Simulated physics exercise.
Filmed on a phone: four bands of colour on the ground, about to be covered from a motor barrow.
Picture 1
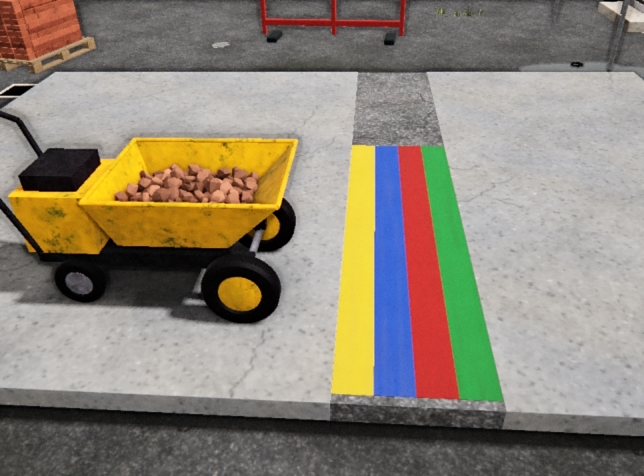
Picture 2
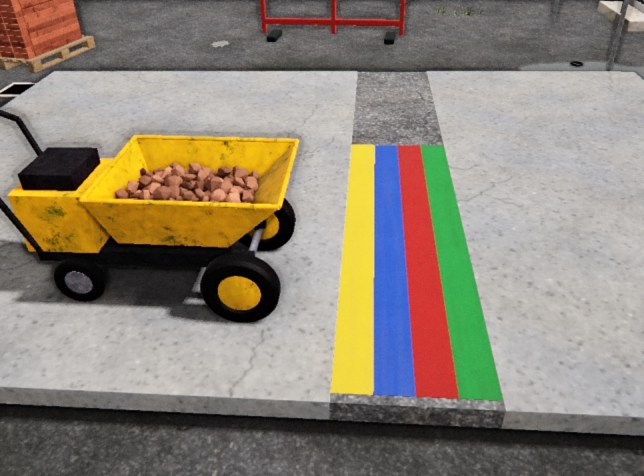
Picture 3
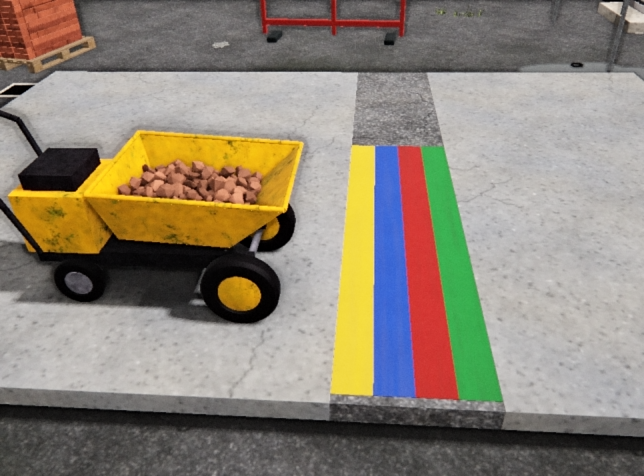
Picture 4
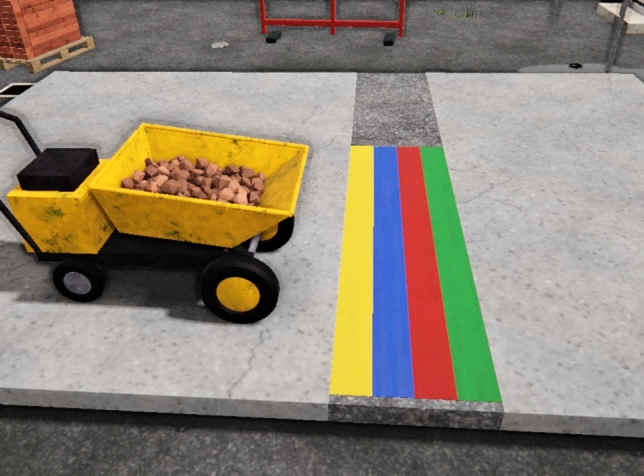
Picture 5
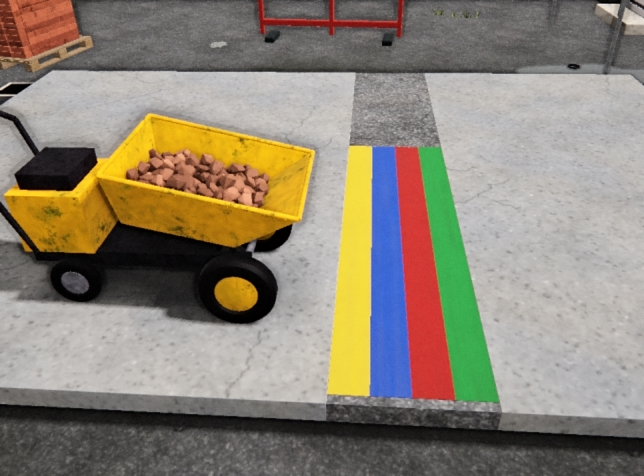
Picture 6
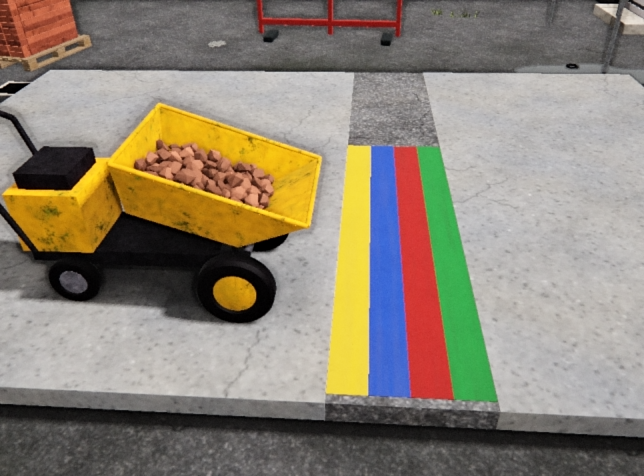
Yellow skip of a motor barrow tilting gradually forward with its load of rubble, beside yellow, blue, red and green strips.
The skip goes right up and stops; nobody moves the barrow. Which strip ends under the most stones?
The blue one gets the largest share.
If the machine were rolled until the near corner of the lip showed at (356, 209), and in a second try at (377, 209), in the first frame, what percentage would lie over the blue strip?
About 0 and 0 per cent.
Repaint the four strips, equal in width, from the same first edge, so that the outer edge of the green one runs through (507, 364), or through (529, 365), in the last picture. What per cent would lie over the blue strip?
Near 30 % and 40 %.
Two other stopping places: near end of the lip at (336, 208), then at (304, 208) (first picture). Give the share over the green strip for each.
About 30 and 20 per cent.
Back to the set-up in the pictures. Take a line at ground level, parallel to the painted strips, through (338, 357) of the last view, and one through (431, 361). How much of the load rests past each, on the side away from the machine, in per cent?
First some 90, then 20 per cent.
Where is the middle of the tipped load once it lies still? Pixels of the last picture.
Around (389, 280).
Soon, skip tipped steeply; all in the skip.
A while on, skip tipped steeply; about two thirds in the skip; a small part over the yellow strip; about a quarter over the blue strip; a stray few over the red strip.
Towards the end, skip tipped right over; a small part in the skip; about a quarter over the yellow strip; about a third over the blue strip; about a quarter over the red strip; a small part over the green strip; a stray few off the paint.
Finally, skip tipped right over; a small part in the skip; about a quarter over the yellow strip; about a third over the blue strip; about a quarter over the red strip; a small part over the green strip; a stray few off the paint.
